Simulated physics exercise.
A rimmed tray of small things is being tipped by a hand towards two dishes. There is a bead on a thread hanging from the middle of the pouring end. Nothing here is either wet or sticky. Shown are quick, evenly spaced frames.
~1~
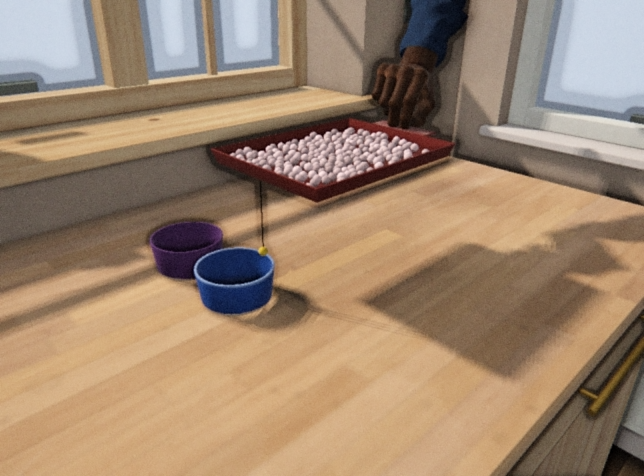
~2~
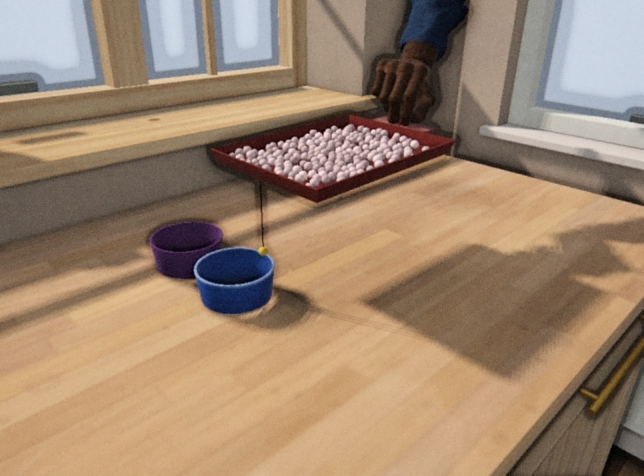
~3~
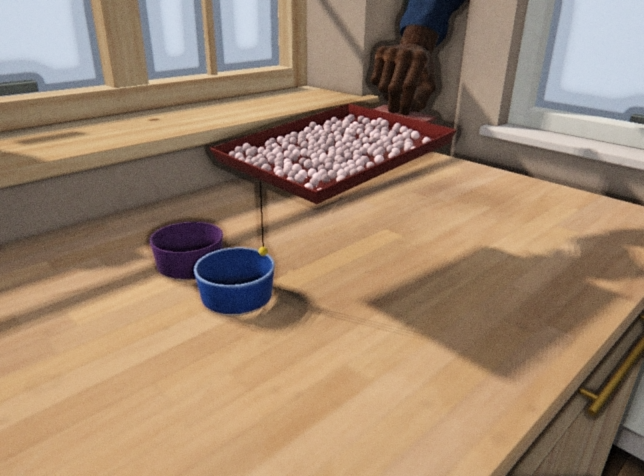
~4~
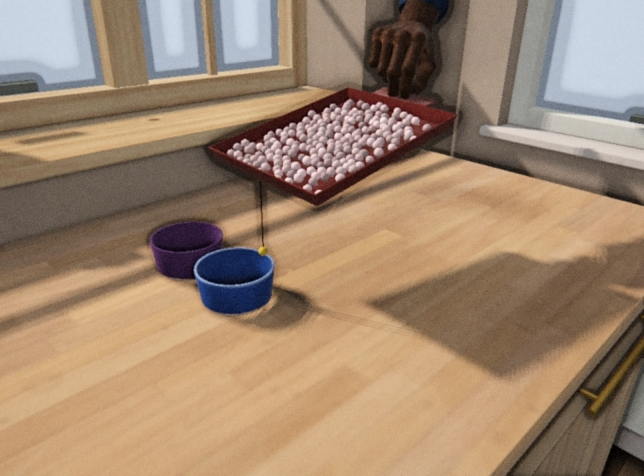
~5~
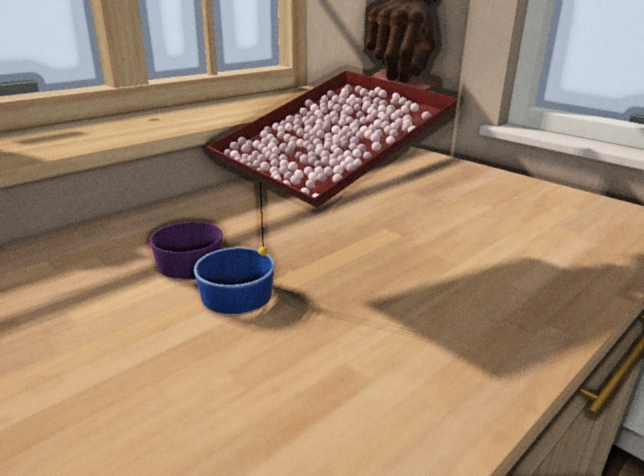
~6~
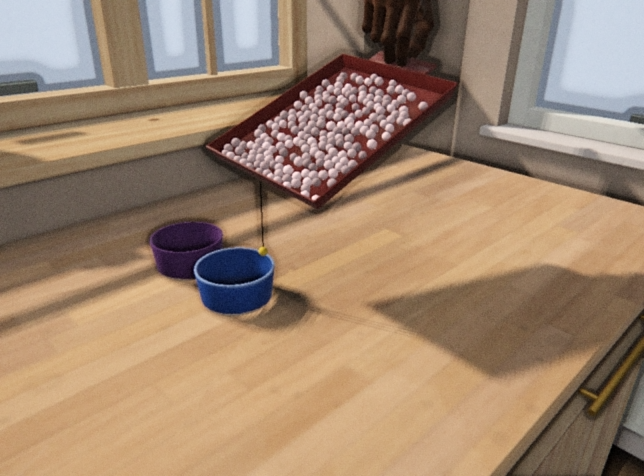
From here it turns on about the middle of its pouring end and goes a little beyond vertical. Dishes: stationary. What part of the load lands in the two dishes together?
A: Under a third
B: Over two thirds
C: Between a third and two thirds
The answer is A.
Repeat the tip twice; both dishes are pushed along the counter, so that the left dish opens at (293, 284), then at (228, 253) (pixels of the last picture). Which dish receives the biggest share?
First try: The left-hand one. Second try: The right-hand one.
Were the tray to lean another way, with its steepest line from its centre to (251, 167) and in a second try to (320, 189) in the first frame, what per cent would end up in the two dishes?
Somewhere close to 70 % the first time, 0 % the second.
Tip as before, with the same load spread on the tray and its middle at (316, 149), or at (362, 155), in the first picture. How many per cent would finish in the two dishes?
It would be roughly 20 per cent for the first and roughly 20 per cent for the second.
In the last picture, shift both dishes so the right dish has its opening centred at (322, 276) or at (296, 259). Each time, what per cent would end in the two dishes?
The first gives 0 %, the second 0 %.
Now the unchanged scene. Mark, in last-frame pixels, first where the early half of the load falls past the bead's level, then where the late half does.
I'd place the first part at (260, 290) and the rest at (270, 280).
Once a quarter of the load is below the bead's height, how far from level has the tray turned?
Reading: Some 70°.
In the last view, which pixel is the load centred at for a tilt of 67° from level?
(275, 193).
Soon after the last picture, tray tipped steeply; about two thirds on the tray; a stray few in the right dish; a small part outside both; about a quarter in the air.
A little later, tray tipped past a quarter turn; a stray few on the tray; about a quarter in the right dish; most outside both; a small part in the air.
Later still, tray tipped past a quarter turn; about a quarter in the right dish; most outside both.
By the end, tray tipped past a quarter turn; about a quarter in the right dish; none in the left dish; most outside both.
